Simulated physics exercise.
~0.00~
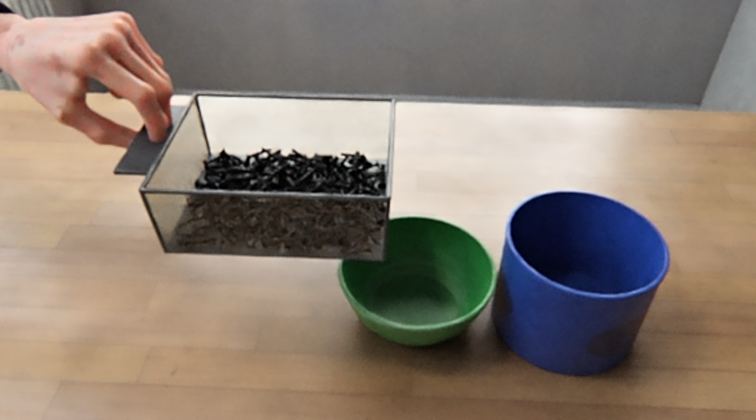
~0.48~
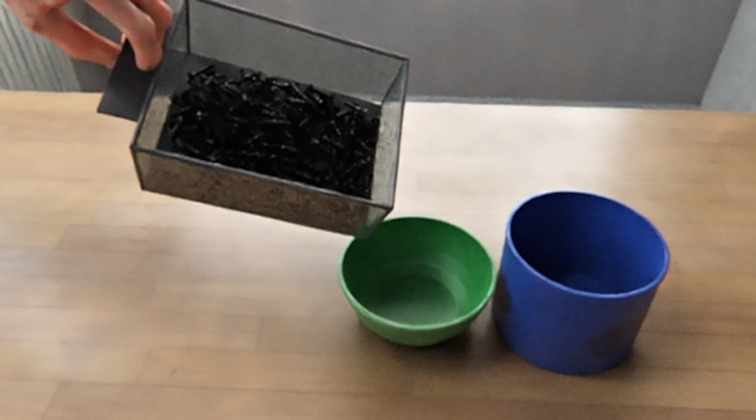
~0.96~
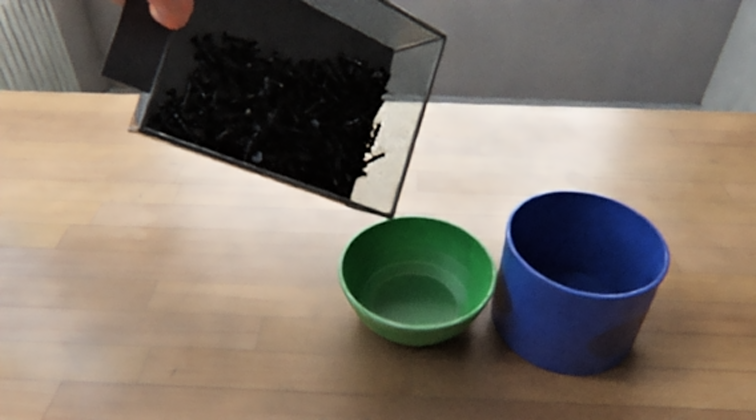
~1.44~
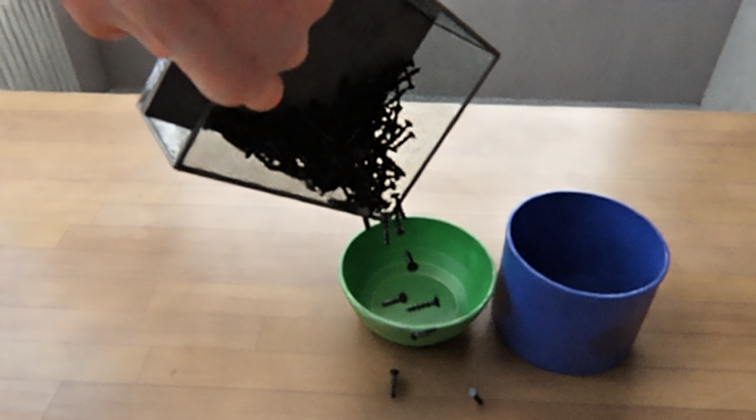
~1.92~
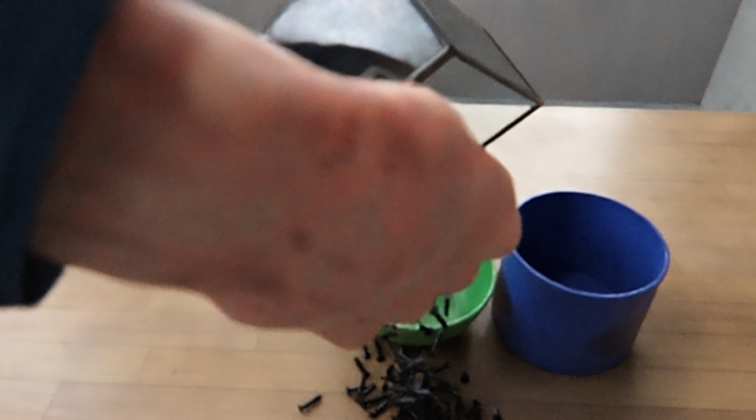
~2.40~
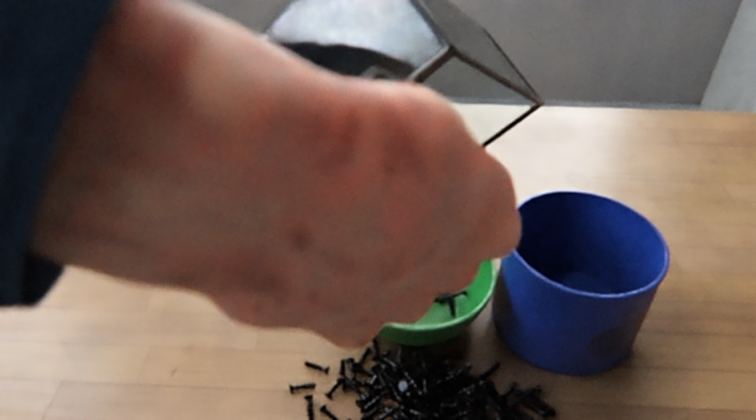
Hand tipping a clear box of black screws over a green bowl, most spilling onto the wooden table in front of it.
